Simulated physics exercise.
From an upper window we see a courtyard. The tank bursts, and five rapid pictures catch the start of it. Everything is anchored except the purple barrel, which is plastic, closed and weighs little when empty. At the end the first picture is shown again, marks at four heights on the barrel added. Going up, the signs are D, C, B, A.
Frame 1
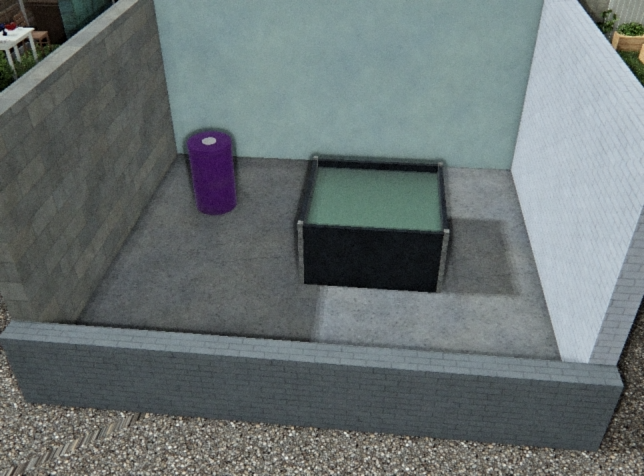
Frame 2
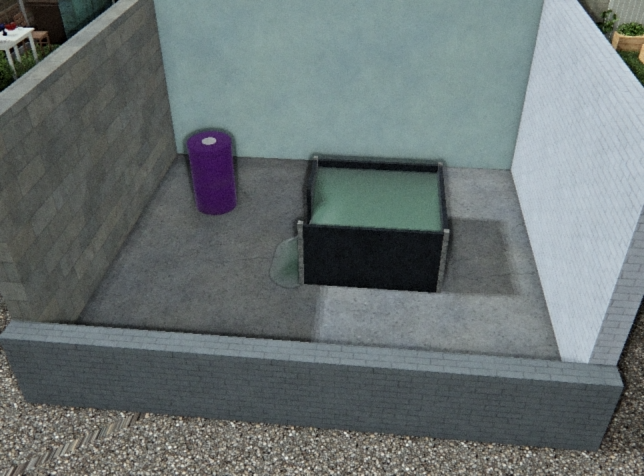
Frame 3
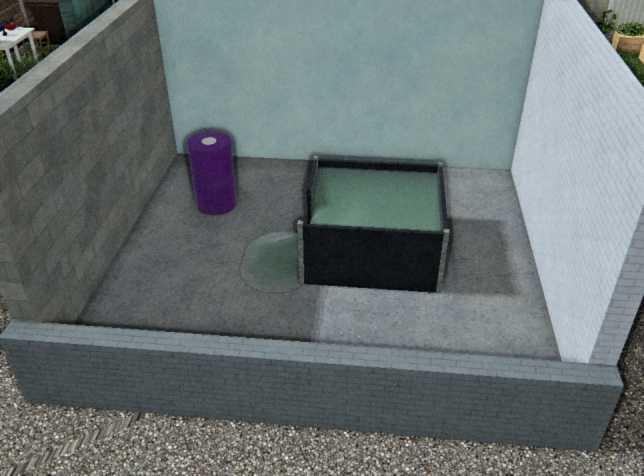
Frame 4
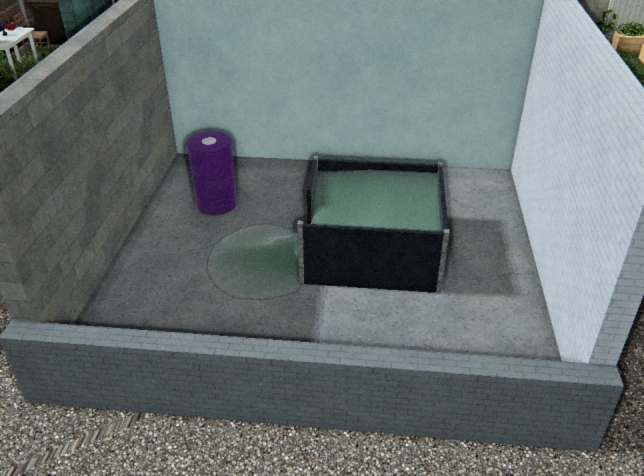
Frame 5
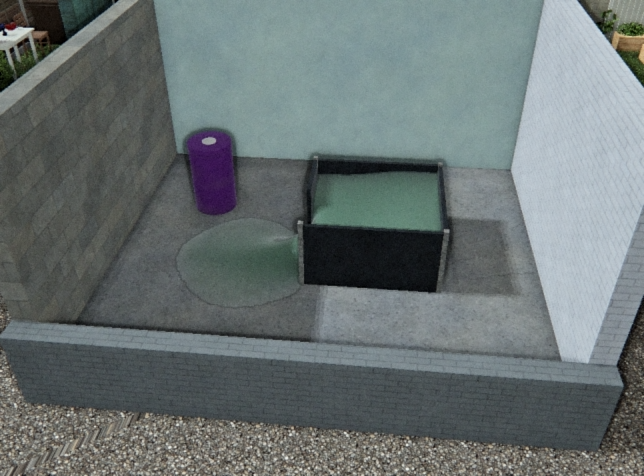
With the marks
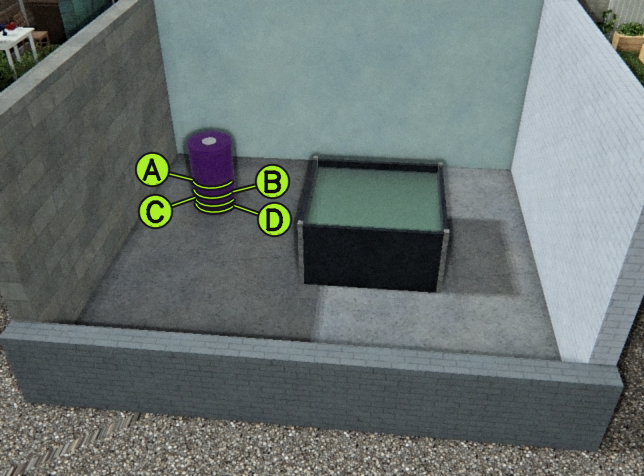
In a walled courtyard, water leaks from a black tank and spreads left across the ground.
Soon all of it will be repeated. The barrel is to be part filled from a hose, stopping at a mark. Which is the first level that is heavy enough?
I would pick level C.
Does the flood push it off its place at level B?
No, that is safe.
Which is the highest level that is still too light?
That is level D.
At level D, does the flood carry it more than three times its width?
No.
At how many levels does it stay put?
Three of the four.
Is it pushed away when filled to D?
Yes, it does.
On the marked copy, A at (208, 188); B at (209, 198); C at (210, 206); D at (211, 212); from the bottom up D, C, B, A.
With A, it does not move.
With B, it does not move.
With C, it does not move.
With D, it is pushed about its own width away.
